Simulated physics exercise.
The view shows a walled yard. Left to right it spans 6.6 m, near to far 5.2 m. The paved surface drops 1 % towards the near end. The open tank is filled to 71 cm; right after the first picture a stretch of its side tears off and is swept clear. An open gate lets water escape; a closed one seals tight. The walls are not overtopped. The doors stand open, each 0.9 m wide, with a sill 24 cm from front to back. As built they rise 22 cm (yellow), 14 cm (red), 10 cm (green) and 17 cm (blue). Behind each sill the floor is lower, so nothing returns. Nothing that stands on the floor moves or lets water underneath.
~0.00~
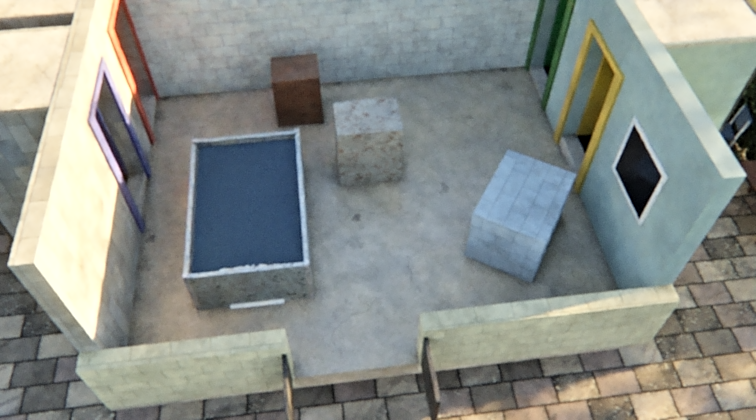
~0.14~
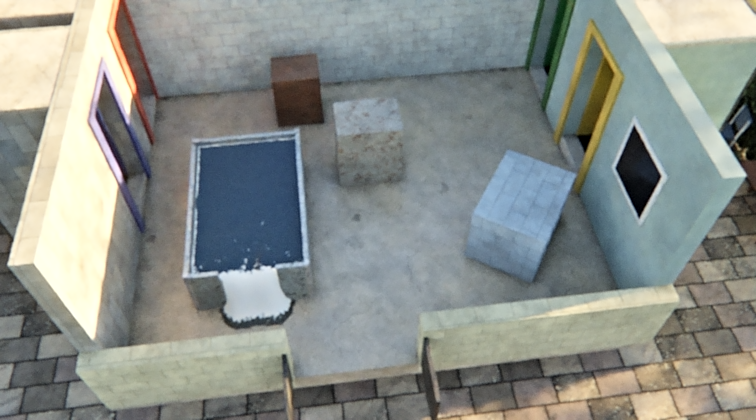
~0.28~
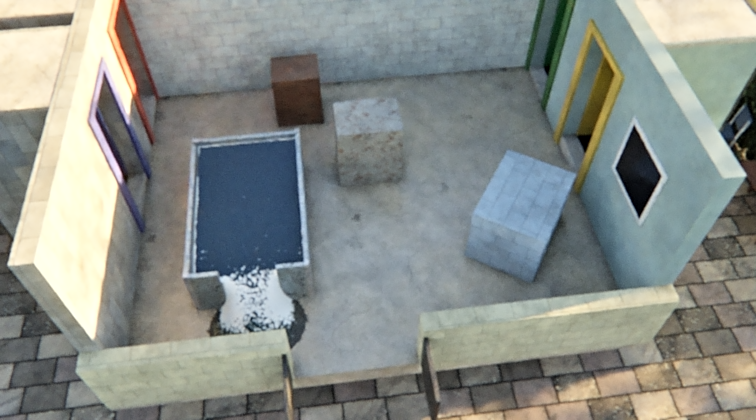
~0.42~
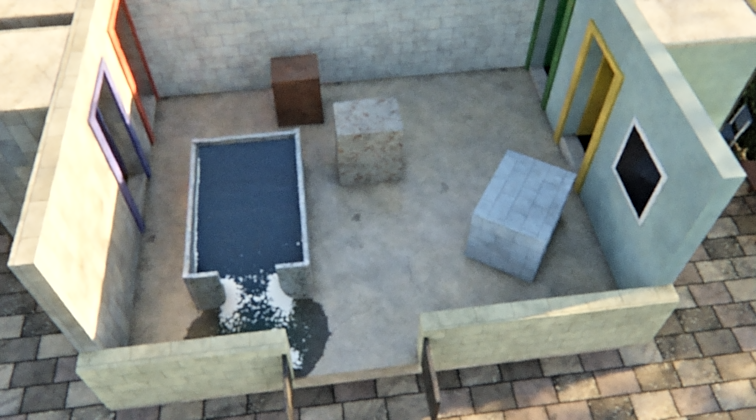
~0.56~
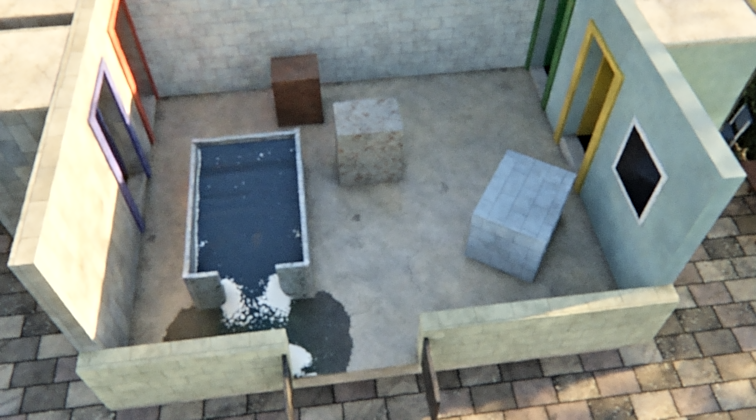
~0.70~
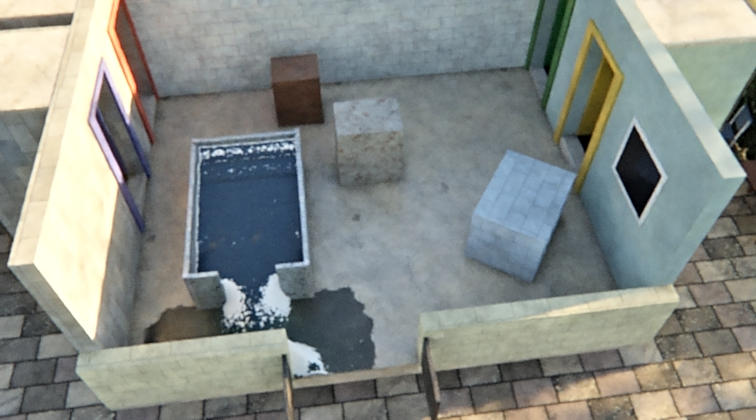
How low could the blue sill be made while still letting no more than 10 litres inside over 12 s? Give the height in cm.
It would have to be roughly 7.5 cm high.
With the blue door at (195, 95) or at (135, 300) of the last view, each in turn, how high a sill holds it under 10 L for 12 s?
About 19 and 15 cm.
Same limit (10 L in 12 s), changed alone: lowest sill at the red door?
About 18 cm at red.
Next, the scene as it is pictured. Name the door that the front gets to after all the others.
It is the green one.
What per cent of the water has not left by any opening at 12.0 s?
Roughly 72 in a hundred.
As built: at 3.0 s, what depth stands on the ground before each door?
In cm: Yellow 0, red 3, green 0, blue 5.
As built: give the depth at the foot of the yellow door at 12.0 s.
Roughly 5.5 cm deep.
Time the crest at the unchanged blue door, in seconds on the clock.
Near 10.0 s.
After 1.4 s water covers 15 % of the floor, deepest (52 cm) near (256, 364); it has not reached the blue door.
After 3.0 s water covers 40 % of the floor, deepest (32 cm) near (126, 380); 5 cm at the blue door, 0 litres in over its 17 cm sill.
After 12.0 s water covers 100 % of the floor, deepest (10 cm) near (256, 364); 8 cm at the blue door, 0 litres in over its 17 cm sill.
At the blue door as built, the water arrived by 1.8 s and peaked near 10 cm at 10.0 s.
Run again over the same 12 s with other heights there, 20 litres in over 6.5 cm, 4 litres over 8.5 cm. The limit of 10 litres is kept from about 7.5 cm up.
